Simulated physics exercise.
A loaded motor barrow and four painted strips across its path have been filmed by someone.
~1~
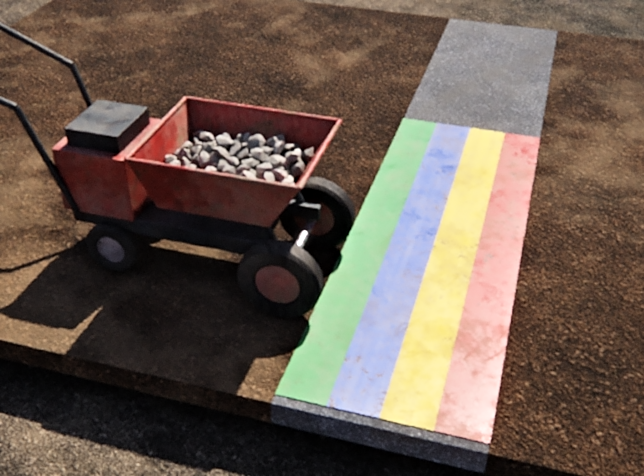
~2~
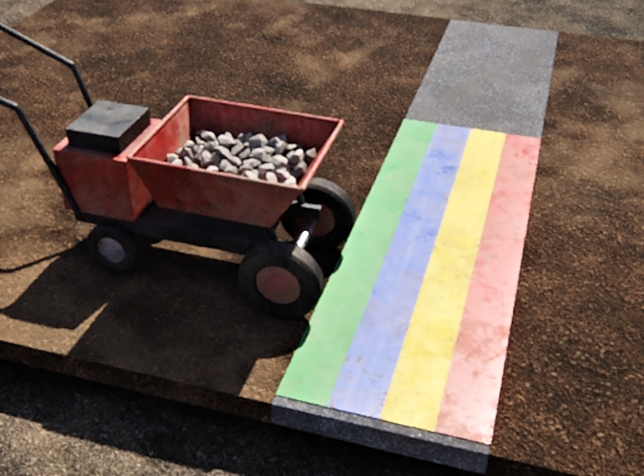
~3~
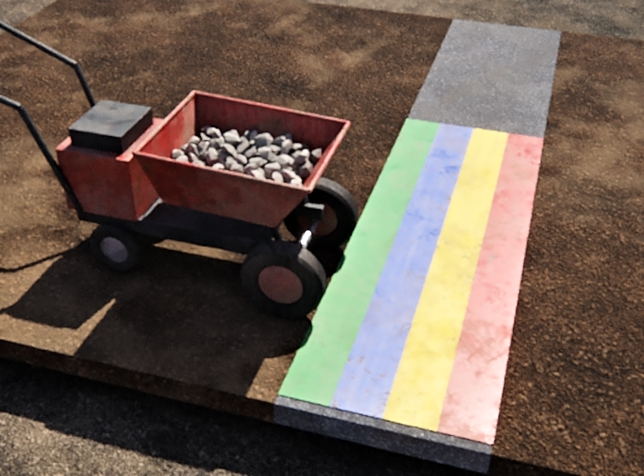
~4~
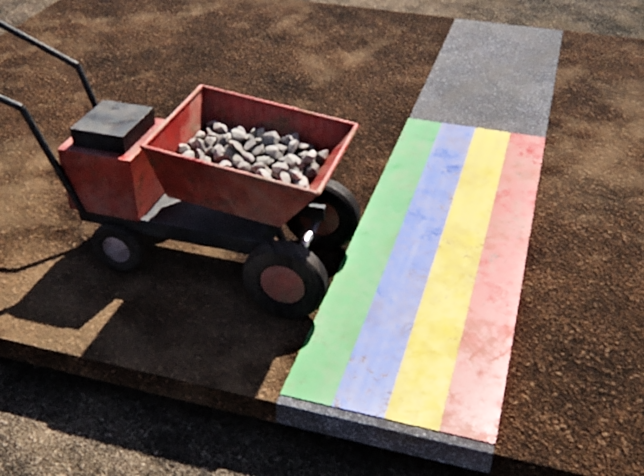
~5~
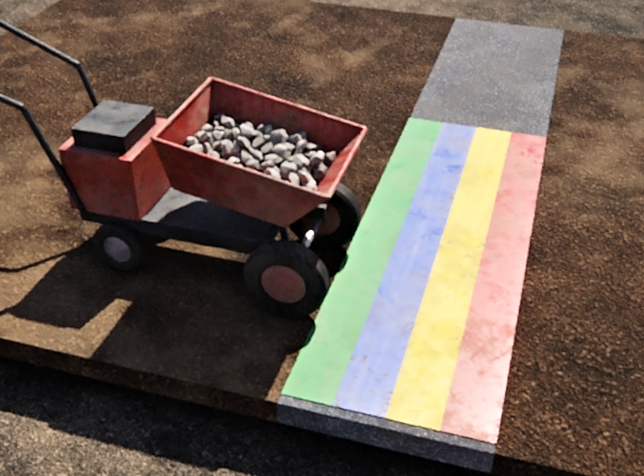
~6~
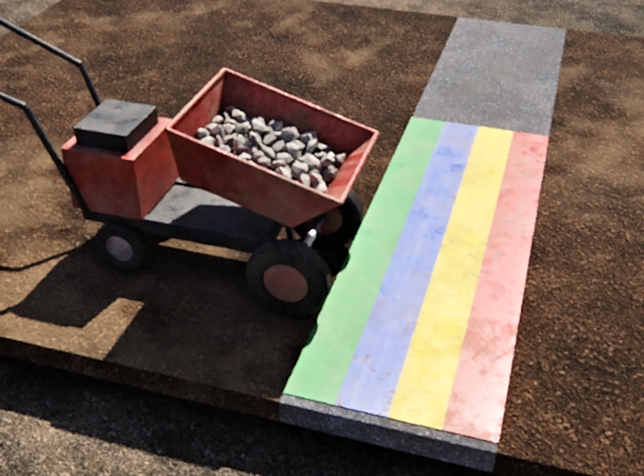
Red skip of a motor barrow loaded with broken stones tilting gradually forward to the right beside green, blue, yellow and red strips.
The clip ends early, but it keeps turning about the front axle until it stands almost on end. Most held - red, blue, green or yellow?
Yellow holds the most.
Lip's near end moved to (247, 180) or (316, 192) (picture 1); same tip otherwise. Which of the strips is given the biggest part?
The strip in blue the first time, the yellow one the second time.
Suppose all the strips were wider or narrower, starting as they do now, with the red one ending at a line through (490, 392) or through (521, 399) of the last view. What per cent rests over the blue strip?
About 10 % and 20 %.
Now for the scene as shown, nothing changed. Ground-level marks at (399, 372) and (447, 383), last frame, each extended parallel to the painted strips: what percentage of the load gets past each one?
About 70 percent, then about 30 percent.
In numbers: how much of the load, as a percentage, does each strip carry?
I'd say the green strip has near 0, the blue strip near 20, the yellow strip near 40 and the red strip near 20 per cent.
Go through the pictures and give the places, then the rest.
In the first picture, lip of the skip near (299, 189), level; top of the load near (250, 164), broken stones; green strip near (320, 353); blue strip near (370, 363); yellow strip near (420, 374); red strip near (472, 386).
In the second picture, lip of the skip near (302, 190), level; top of the load near (245, 156).
In the third picture, lip of the skip near (309, 191), tipped barely; top of the load near (236, 159).
In the fourth picture, lip of the skip near (318, 194), tipped a little; top of the load near (235, 147).
In the fifth picture, lip of the skip near (328, 198), tipped a little; top of the load near (233, 153).
In the sixth picture, lip of the skip near (340, 203), tipped clearly; top of the load near (229, 141); green strip near (329, 352); blue strip near (378, 362); yellow strip near (428, 373); red strip near (480, 385).
Shortly afterwards, skip tipped steeply; the whole lot in the skip.
Next, skip tipped steeply; all but a few in the skip; only a few over the blue strip; only a few over the yellow strip; only a few falling.
Some moments later, skip tipped right over; near a third in the skip; only a few over the blue strip; near a third over the yellow strip; near a quarter over the red strip; only a few off the paint.
In the end, skip tipped right over; a little in the skip; only a few over the green strip; near a quarter over the blue strip; near a third over the yellow strip; near a quarter over the red strip; a little off the paint.
